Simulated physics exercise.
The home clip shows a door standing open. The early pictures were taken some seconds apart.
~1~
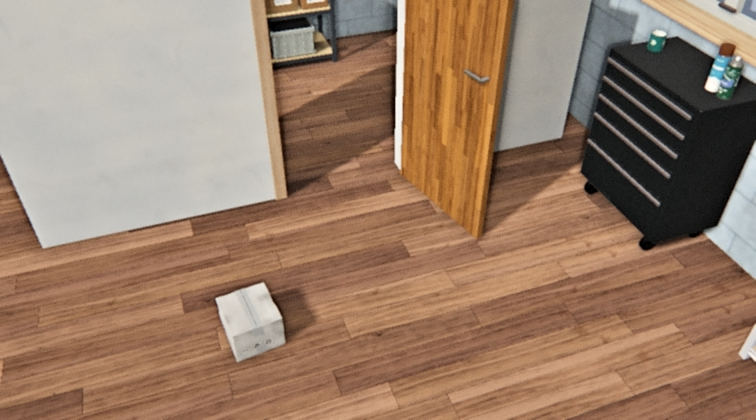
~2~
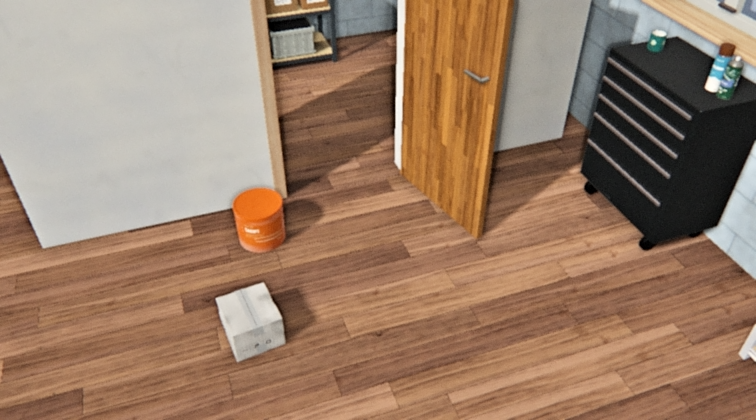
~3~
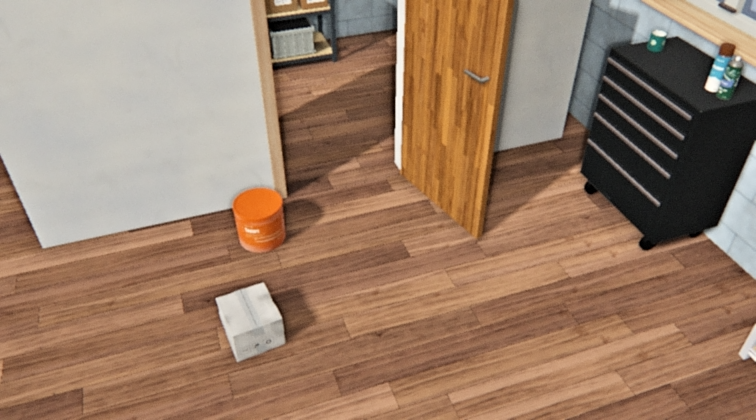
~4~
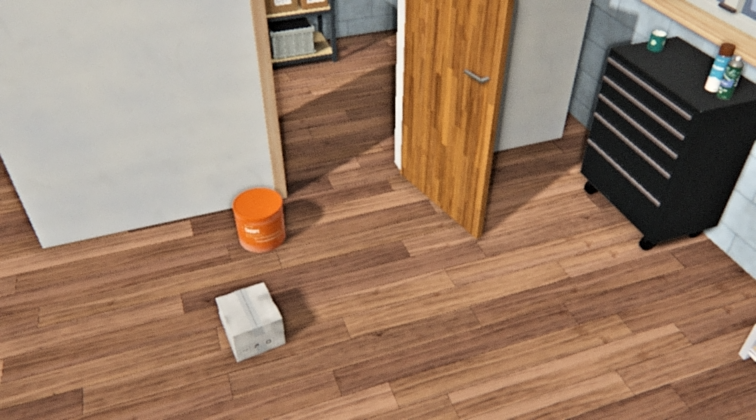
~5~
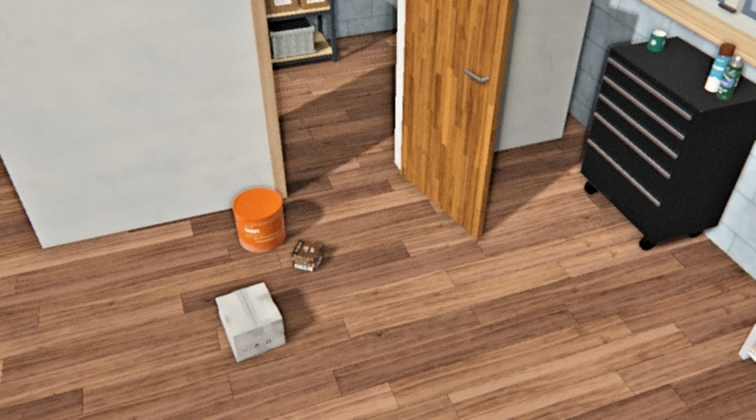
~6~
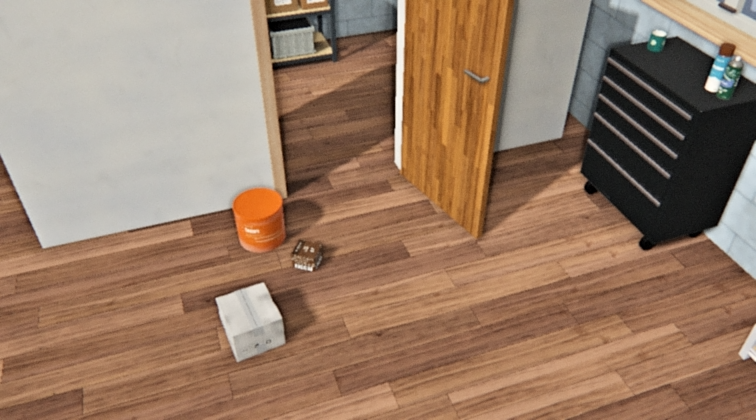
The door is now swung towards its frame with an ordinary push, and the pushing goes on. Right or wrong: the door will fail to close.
Wrong, it closes.
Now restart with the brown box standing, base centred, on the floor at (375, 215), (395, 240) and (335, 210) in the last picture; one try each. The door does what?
The door finishes its swing the first time, is obstructed the second time and finishes its swing the third time.
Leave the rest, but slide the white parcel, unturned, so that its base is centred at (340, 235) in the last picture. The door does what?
After that it cannot finish its swing.
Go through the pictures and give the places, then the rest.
In the first frame, door wide open and still; white parcel (251, 321).
In the second frame, door wide open and still; white parcel (251, 321); orange pail (260, 220).
In the third frame, door wide open and still; white parcel (251, 321); orange pail (260, 220).
In the fourth frame, door wide open and still; white parcel (251, 321); orange pail (260, 220).
In the fifth frame, door wide open and still; white parcel (251, 321); orange pail (260, 220).
In the sixth frame, door wide open and still; brown box (307, 255); white parcel (251, 321).
Then, 0.60 s later than the last frame, door 86° open.
Then, 1.00 s later than the last frame, door 62° open.
Then, 1.40 s later than the last frame, door 37° open.
Then, 1.80 s later than the last frame, door 11° open.
When it is over, door 0° open; all 3 as before. End places, in pixels of the last picture, brown box near (307, 255).
